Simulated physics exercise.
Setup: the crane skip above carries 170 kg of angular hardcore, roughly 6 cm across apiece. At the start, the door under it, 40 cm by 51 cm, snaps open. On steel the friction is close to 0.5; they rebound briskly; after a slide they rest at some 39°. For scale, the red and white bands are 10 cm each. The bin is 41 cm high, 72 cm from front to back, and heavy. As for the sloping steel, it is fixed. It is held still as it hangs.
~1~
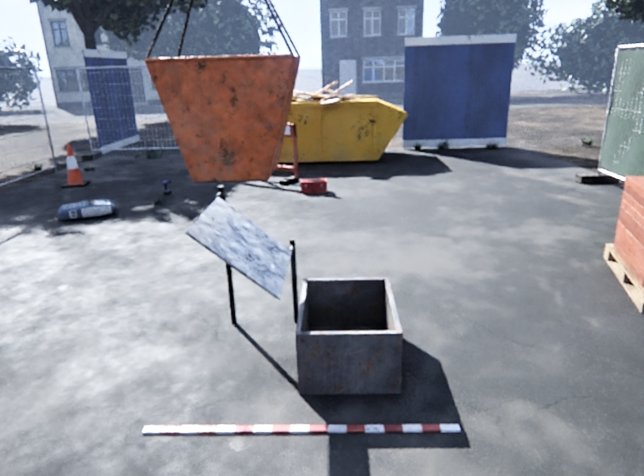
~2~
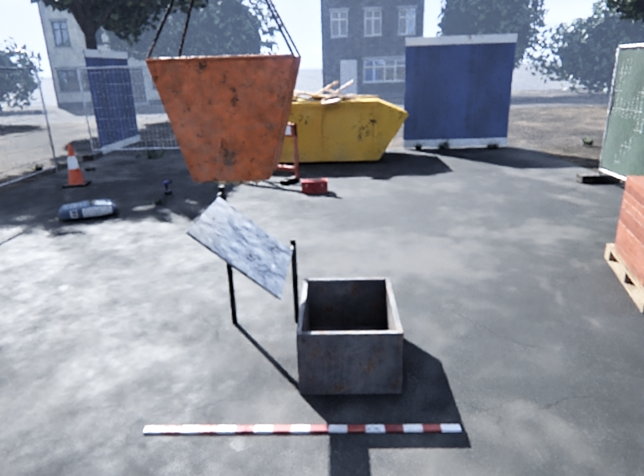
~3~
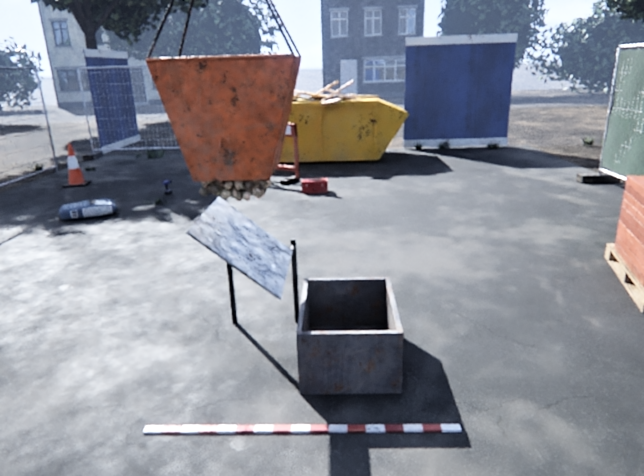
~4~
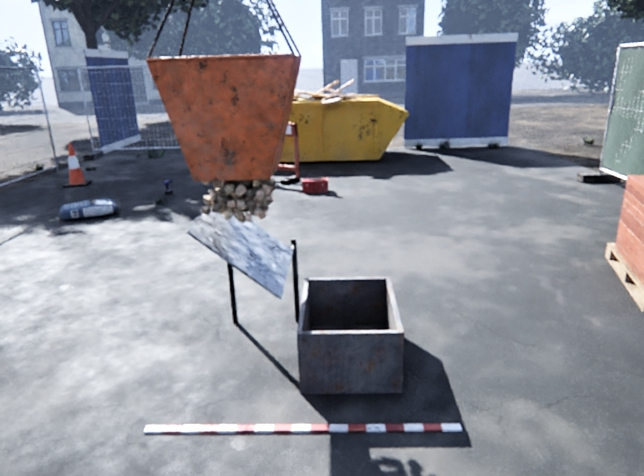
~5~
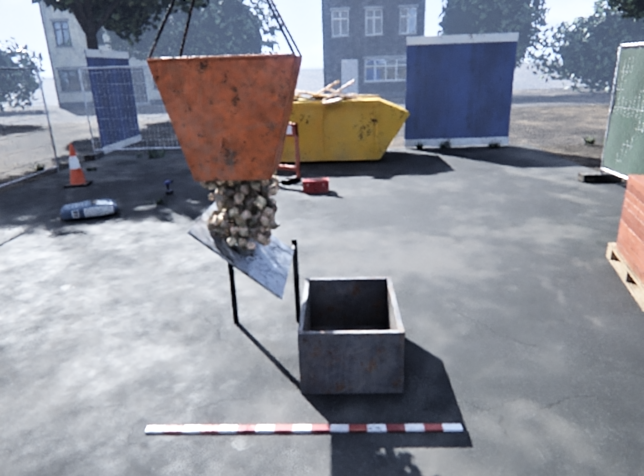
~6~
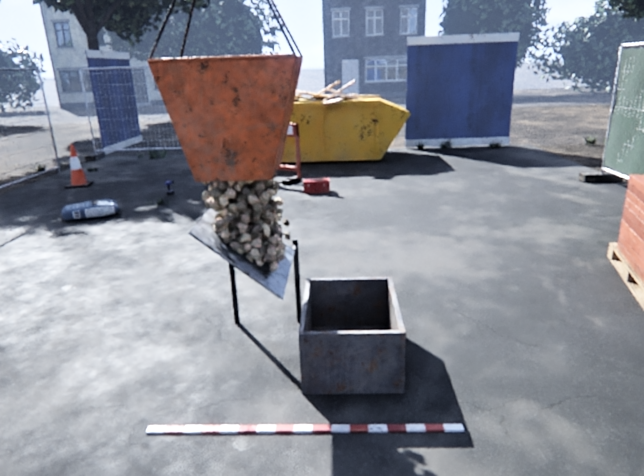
Chunky, pale brown pieces begin dropping from the bottom of an orange skip hanging still above a paved yard, after a moment with nothing falling. The stream thickens onto the tilted steel plate below, and the pieces spread down its slope toward the lower right edge, beside an empty open grey bin.
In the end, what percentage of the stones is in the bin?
Roughly 74 %.
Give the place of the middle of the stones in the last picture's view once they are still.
Around (351, 342).
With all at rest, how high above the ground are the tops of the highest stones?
About 34 cm above the ground.
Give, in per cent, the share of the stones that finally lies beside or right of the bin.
Around 20 in a hundred of the load.
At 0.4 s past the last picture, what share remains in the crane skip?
Roughly 0 percent, give or take.
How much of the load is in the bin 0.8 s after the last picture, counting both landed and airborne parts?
Roughly 65 percent by that time.
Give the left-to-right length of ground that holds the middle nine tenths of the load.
About 50 cm.
Then, 0.4 s after the last picture, 0 % in the crane skip, 34 % on the steel, 20 % falling or lying left of the bin, 38 % falling or lying in the bin, 8 % falling or lying beside or right of the bin; the stones farthest right are at (389, 345).
Then, 0.8 s after the last picture, 0 % in the crane skip, 4 % on the steel, 8 % falling or lying left of the bin, 67 % falling or lying in the bin, 21 % falling or lying beside or right of the bin; the stones farthest right are at (427, 352).
Then, 1.4 s after the last picture, 0 % in the crane skip, 5 % falling or lying left of the bin, 74 % falling or lying in the bin, 22 % falling or lying beside or right of the bin; the stones farthest right are at (454, 353).
Then, 2.3 s after the last picture, 0 % in the crane skip, 5 % falling or lying left of the bin, 74 % falling or lying in the bin, 22 % falling or lying beside or right of the bin; the stones farthest right are at (454, 353).
Then, 4.2 s after the last picture, 0 % in the crane skip, 5 % left of the bin, 74 % in the bin, 22 % beside or right of the bin; the stones farthest right are at (454, 353).
